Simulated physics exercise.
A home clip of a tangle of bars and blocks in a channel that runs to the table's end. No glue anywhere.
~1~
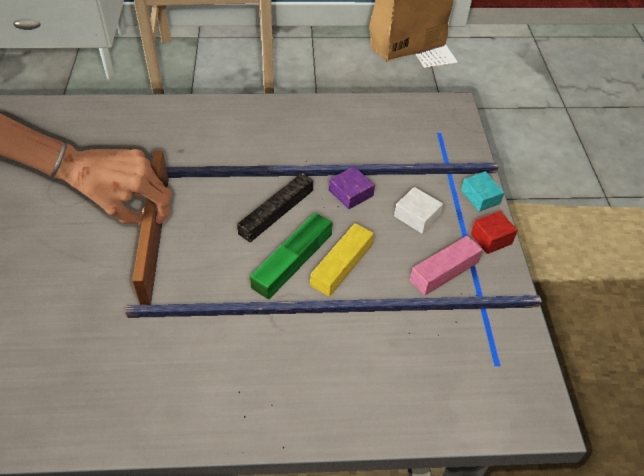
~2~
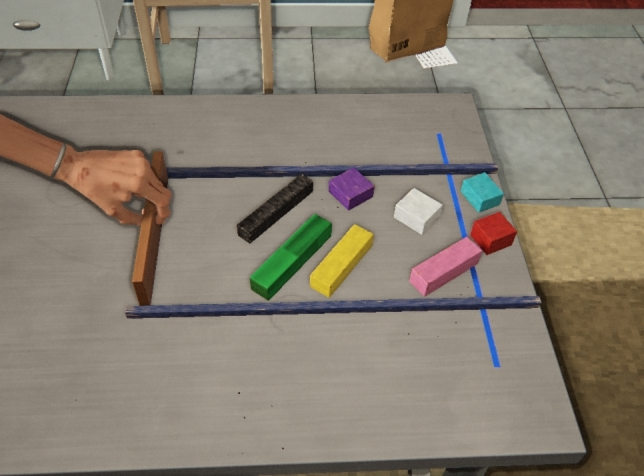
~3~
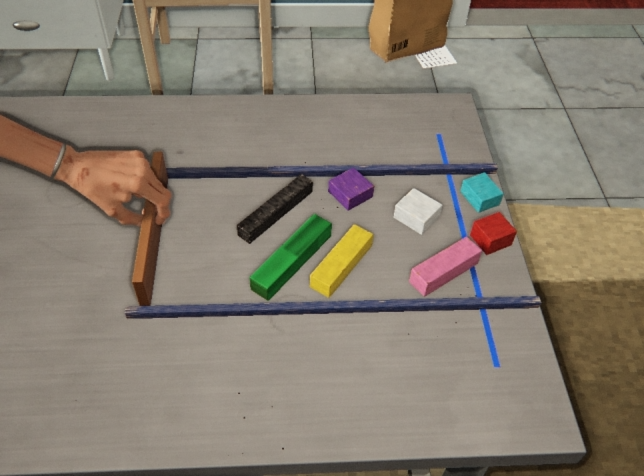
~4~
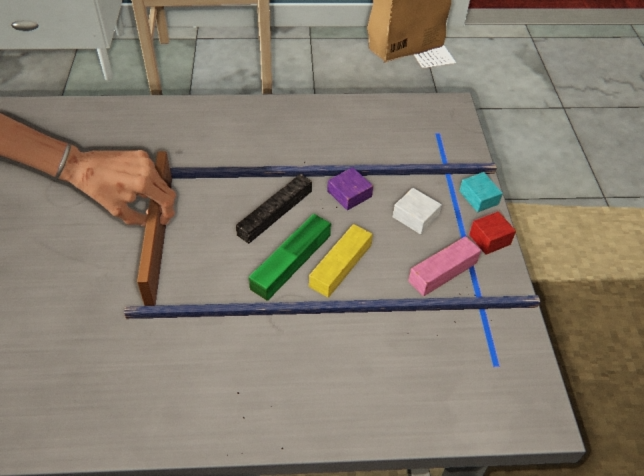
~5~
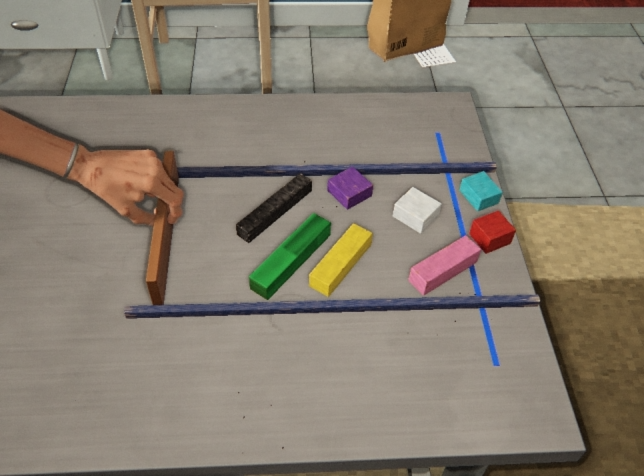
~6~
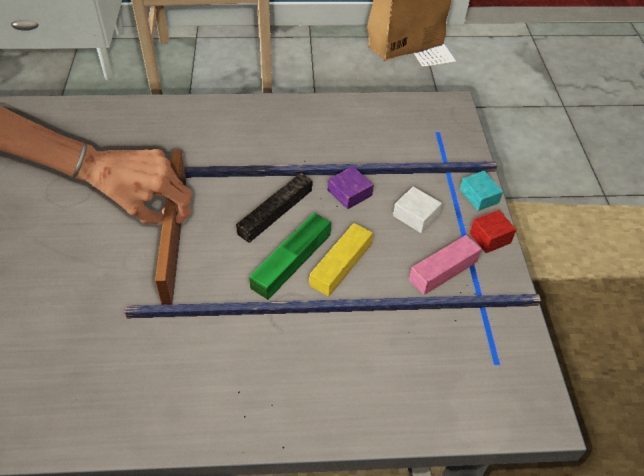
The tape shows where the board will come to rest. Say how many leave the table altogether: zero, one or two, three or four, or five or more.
In the end the number that fall off is three or four.
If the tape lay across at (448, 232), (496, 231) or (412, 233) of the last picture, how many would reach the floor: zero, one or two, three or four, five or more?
One after another: Either one or two; five or more; no fall at all.
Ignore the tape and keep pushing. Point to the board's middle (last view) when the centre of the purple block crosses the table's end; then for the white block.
Its middle is around (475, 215) and around (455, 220).
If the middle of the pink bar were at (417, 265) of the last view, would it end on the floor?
Then it drops off.
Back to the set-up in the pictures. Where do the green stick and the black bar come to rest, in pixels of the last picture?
About (495, 245), and the other about (465, 200).
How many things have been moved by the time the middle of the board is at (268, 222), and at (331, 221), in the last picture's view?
2 and 4.
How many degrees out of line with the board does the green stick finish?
Roughly 15° out of line.
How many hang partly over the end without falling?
The number is 2.
A little later, none off yet; turquoise block at rest near (481, 191); red block at rest near (493, 231); pink bar at rest near (446, 265).
Next, none off yet; turquoise block at rest near (481, 191); red block at rest near (494, 230); pink bar shifted a little near (466, 265).
When it is over, the number that fall off is three or four; down, white block, pink bar, red block and turquoise block.
